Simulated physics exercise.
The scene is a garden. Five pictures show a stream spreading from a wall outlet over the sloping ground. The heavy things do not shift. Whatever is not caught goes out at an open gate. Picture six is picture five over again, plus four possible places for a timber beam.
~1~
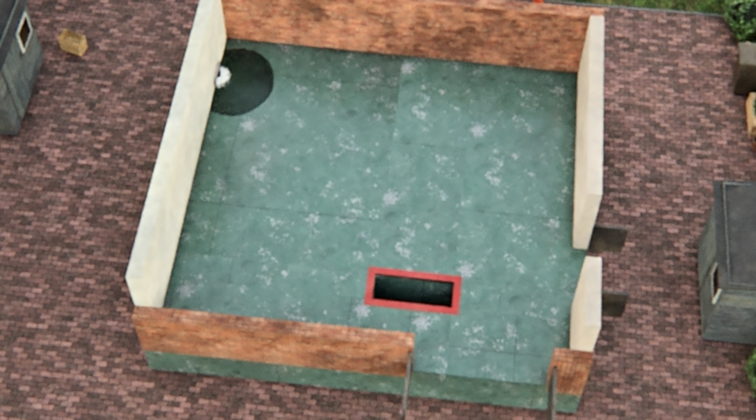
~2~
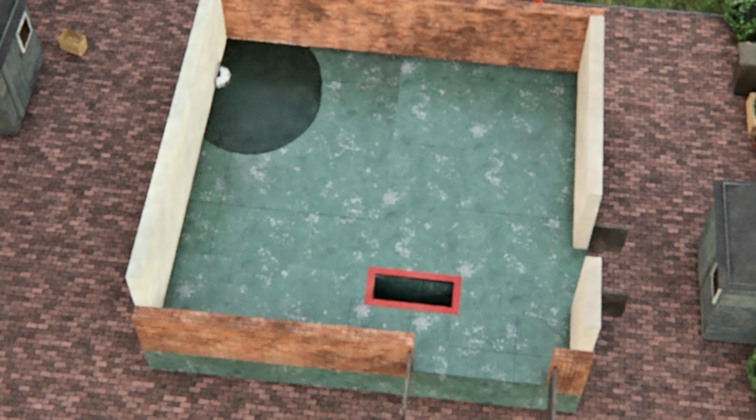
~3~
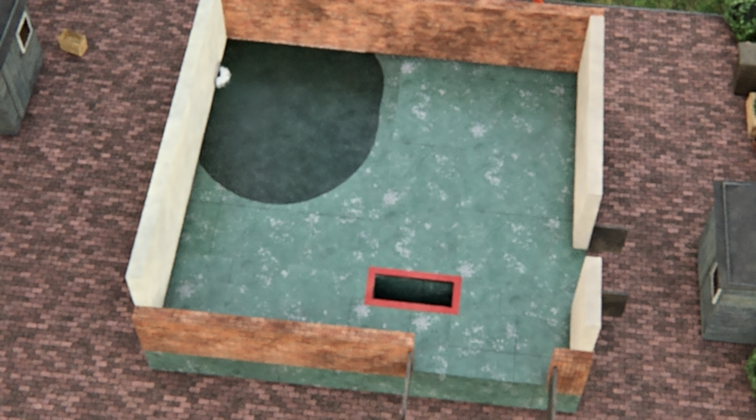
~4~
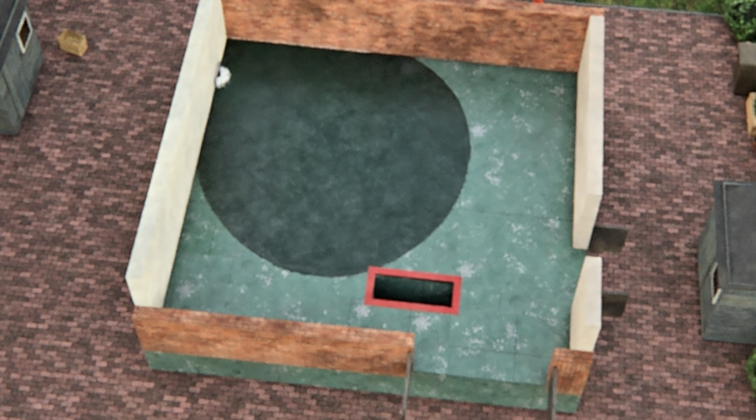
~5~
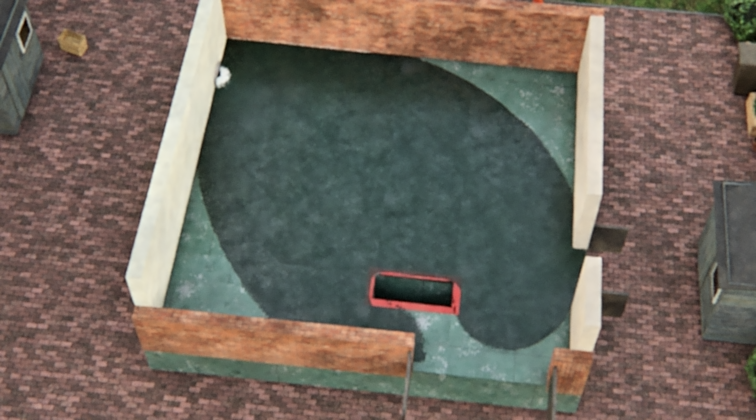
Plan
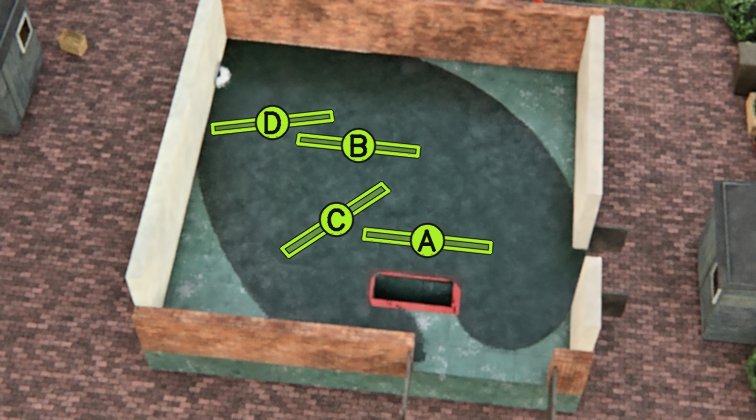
In a walled garden yard, dark water spread from a white outlet in the top left corner across the green ground, until it covered most of it and ran into the red-edged drain.
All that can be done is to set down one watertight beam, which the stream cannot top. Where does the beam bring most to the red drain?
The answer is place B.
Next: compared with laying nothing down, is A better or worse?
Place A is worse.
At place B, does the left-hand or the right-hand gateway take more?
More leaves on the left.
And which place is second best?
Here it is place A.
On the marked copy, A from (364, 234) to (490, 247); B from (298, 139) to (418, 151); C from (285, 252) to (385, 187); D from (212, 128) to (331, 116).
With A, about 12 % of the stream runs into the red drain, about 88 % out by the gates.
With B, about 16 % of the stream runs into the red drain, about 84 % out by the gates.
With C, about 5 % of the stream runs into the red drain, about 95 % out by the gates.
With D, about 5 % of the stream runs into the red drain, about 95 % out by the gates.
